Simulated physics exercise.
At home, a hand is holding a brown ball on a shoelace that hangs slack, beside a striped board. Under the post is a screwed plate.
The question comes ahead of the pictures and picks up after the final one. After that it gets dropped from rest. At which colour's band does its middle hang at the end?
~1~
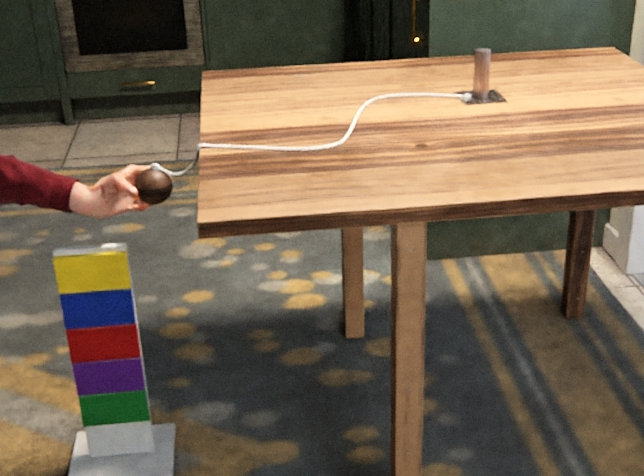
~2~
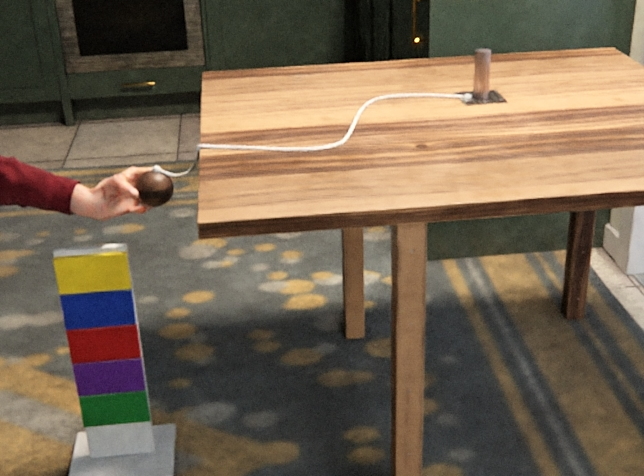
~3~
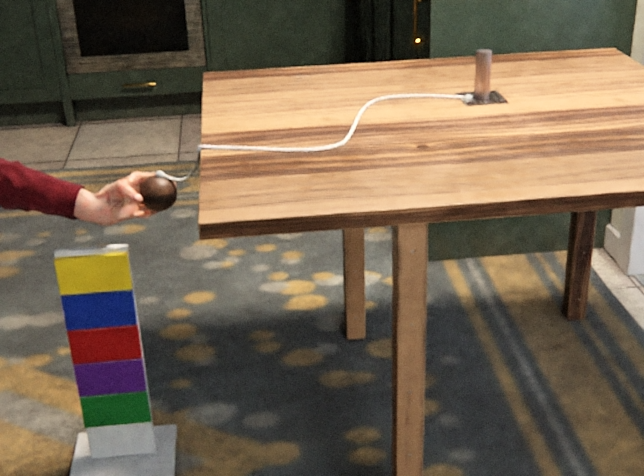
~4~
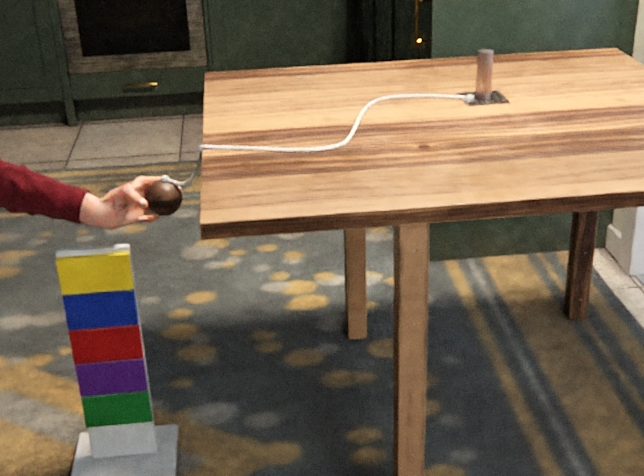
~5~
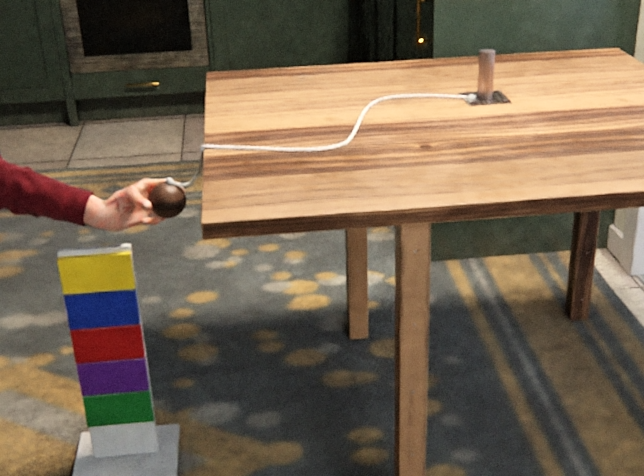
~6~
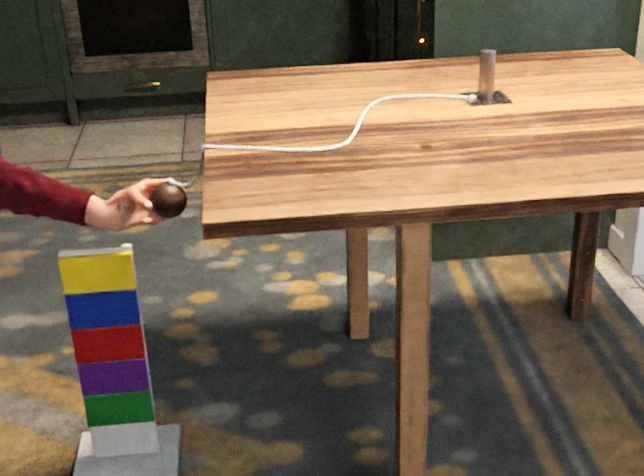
The blue band.
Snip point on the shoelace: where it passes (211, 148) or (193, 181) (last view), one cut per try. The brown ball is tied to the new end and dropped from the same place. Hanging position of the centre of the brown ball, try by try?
Pixel positions, in order: (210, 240), (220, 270).
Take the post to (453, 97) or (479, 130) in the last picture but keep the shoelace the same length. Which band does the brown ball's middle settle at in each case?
Taking the two spots in turn: Red, then red.
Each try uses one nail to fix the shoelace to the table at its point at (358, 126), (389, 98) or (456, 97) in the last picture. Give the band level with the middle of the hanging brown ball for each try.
First try yellow, second try blue, third try blue.
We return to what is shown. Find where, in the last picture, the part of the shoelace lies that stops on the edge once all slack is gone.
That point sits at about (293, 150).
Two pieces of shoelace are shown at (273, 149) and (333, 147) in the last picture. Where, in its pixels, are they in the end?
Final positions are (206, 157) and (238, 127), in that order.
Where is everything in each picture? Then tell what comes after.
In the first picture, brown ball (154, 186); yellow (92, 274); blue (98, 310); red (104, 345); purple (109, 378); green (114, 410).
In the second picture, brown ball (155, 188); shoelace through (429, 96) (368, 104) (352, 128) (309, 149) (221, 147).
In the third picture, brown ball (159, 193).
In the fourth picture, brown ball (164, 198); shoelace through (431, 96) (370, 105) (355, 129) (311, 150) (224, 148).
In the fifth picture, brown ball (168, 200).
In the sixth picture, brown ball (169, 200); shoelace through (434, 96) (373, 105) (357, 129) (314, 150) (226, 148).
Early on, ball near (182, 301); level with blue.
Midway, ball near (242, 277); level with blue.
Near the end, ball near (207, 285); level with blue.
Finally, ball near (217, 286); level with blue. Its middle rests at the blue band.
